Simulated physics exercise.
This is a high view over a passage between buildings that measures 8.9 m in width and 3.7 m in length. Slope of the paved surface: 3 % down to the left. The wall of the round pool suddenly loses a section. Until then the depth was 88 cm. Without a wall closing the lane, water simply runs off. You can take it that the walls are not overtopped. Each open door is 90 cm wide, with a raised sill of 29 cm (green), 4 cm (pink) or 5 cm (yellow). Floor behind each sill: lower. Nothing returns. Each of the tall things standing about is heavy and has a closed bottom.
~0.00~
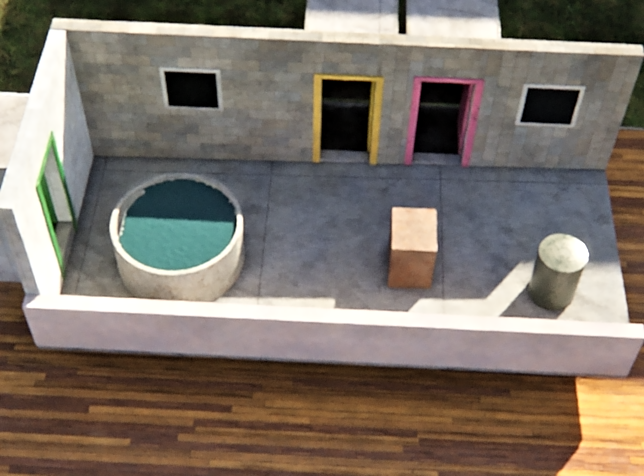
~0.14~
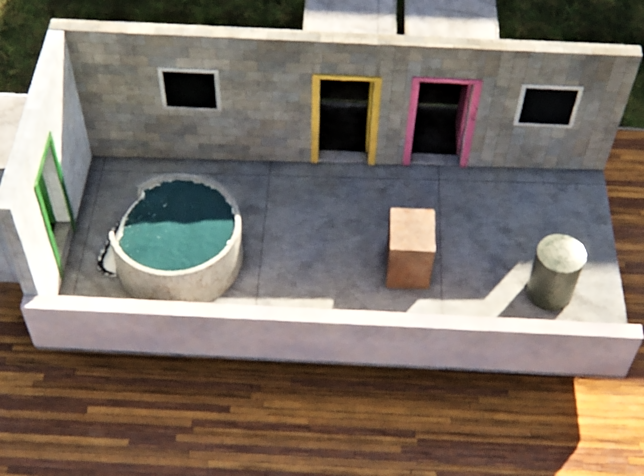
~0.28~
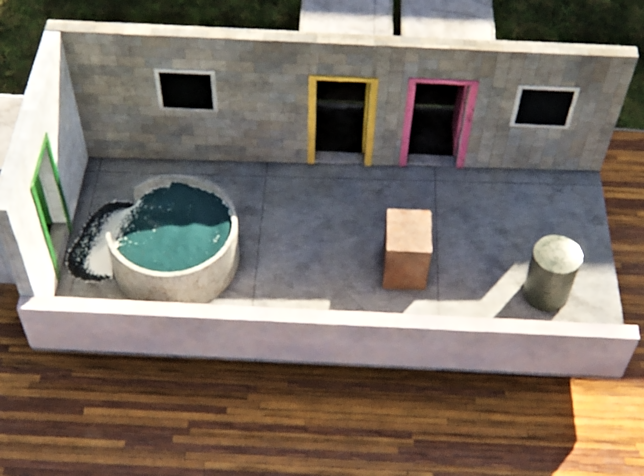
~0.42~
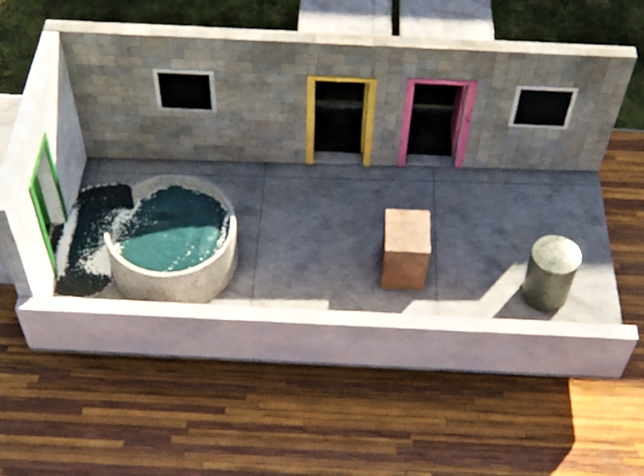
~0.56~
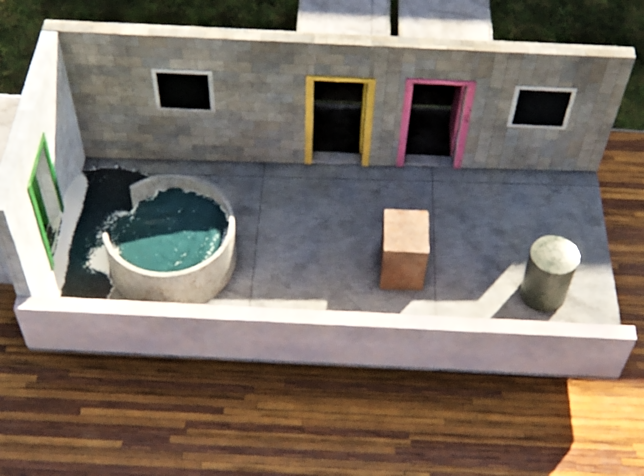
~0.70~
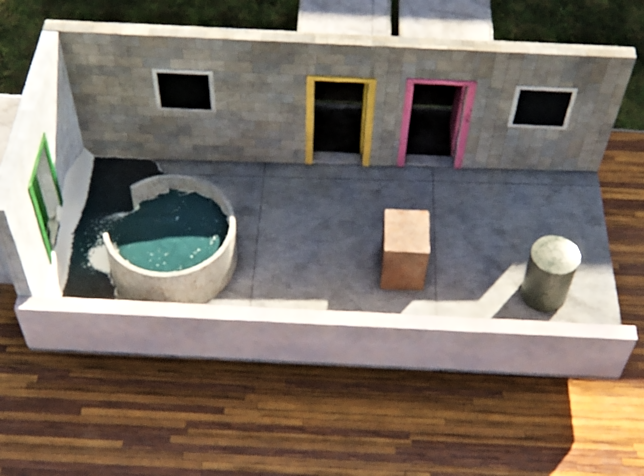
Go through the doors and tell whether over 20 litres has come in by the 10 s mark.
By then: The green door has taken in more; the pink door has taken in less; the yellow door has taken in less.
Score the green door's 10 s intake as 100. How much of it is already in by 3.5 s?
About 100%.
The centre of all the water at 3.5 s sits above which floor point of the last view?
Centre: Approx. (182, 242) px.
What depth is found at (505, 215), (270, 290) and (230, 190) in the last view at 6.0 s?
Around 5 cm, 4 cm and 8 cm.
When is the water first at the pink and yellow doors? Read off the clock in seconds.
Pink: 3.0 s; yellow: 2.4 s.
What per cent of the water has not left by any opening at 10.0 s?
80 %.
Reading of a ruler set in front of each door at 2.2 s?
Depths (cm): Green = 40; pink = 0; yellow = 0.
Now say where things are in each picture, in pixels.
The round pool at (177, 225) is whole and still, 88 cm deep, in the first frame.
The front is at (140, 218), 0.6 m from the gap at (123, 231); 0.3 m2 of floor is under water; 88 cm left at the back of the round pool, in the second frame.
The front is at (108, 207), 0.9 m from the gap at (120, 234); 1.0 m2 of floor is under water; 87 cm left at the back of the round pool, in the third frame.
The front is at (93, 191), 1.4 m from the gap at (119, 236); 2.2 m2 of floor is under water; 80 cm left at the back of the round pool, in the fourth frame.
Water pours out at (118, 236) and has run 1.9 m, to (82, 173); deepest outside 68 cm, 74 cm at the round pool's back, in the fifth frame.
Water pours out at (118, 236) and has run 2.2 m, to (87, 158); deepest outside 88 cm, 74 cm at the round pool's back, in the sixth frame.
After 1.4 s water covers 15 % of the floor and is deepest (72 cm) near (86, 161); green door 55 cm at the sill, 121 L in, pink door not reached, yellow door not reached.
After 2.2 s water covers 35 % of the floor and is deepest (49 cm) near (86, 161); green door 40 cm at the sill, 216 L in, pink door not reached, yellow door not reached.
After 3.5 s water covers 65 % of the floor and is deepest (32 cm) near (84, 168); green door 29 cm at the sill, 245 L in, pink door 3 cm at the sill, 0 L in, yellow door 4 cm at the sill, 0 L in.
After 6.0 s water covers 95 % of the floor and is deepest (20 cm) near (45, 327); green door 18 cm at the sill, 248 L in, pink door 4 cm at the sill, 0 L in, yellow door 6 cm at the sill, 1 L in.
After 10.0 s water covers 100 % of the floor and is deepest (14 cm) near (84, 168); green door 12 cm at the sill, 248 L in, pink door 7 cm at the sill, 8 L in, yellow door 8 cm at the sill, 7 L in.
